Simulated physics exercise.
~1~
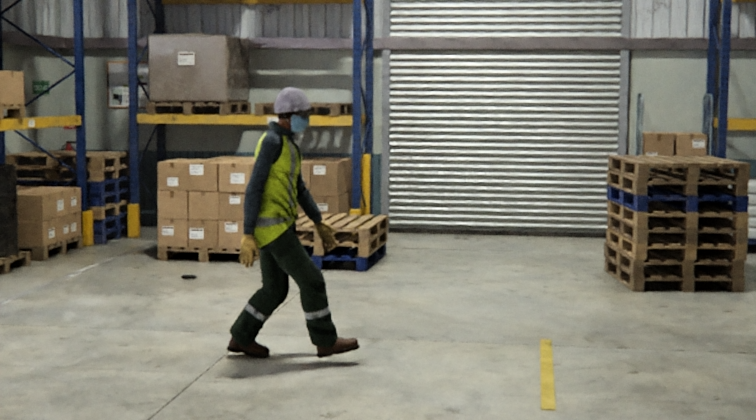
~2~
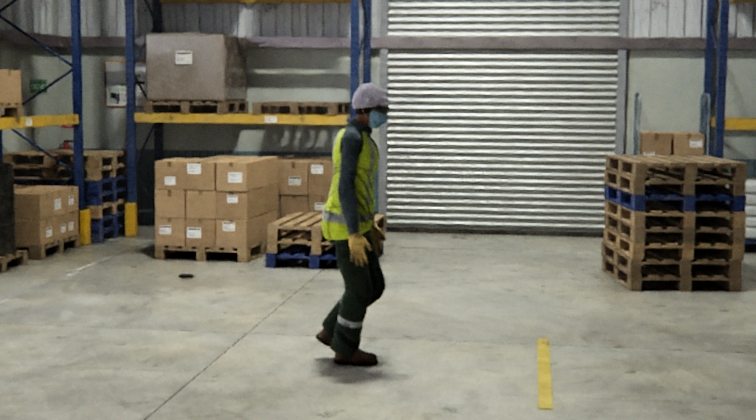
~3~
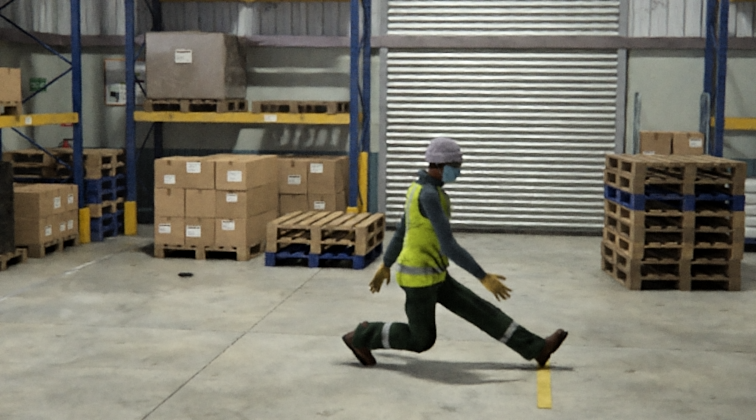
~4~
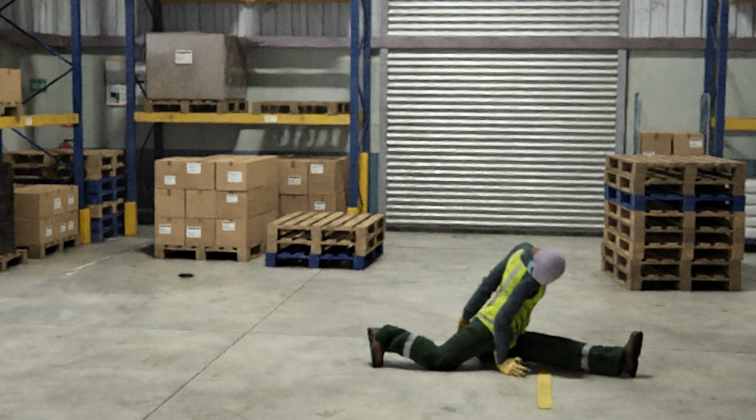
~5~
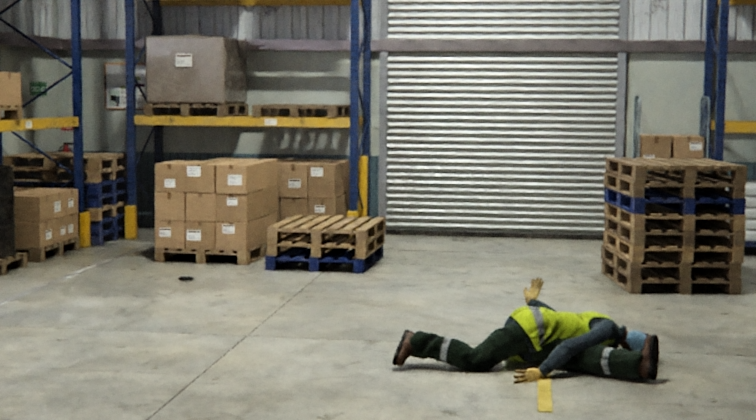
In a warehouse, a worker walks right, slides into a split, and slumps forward past a yellow strip.
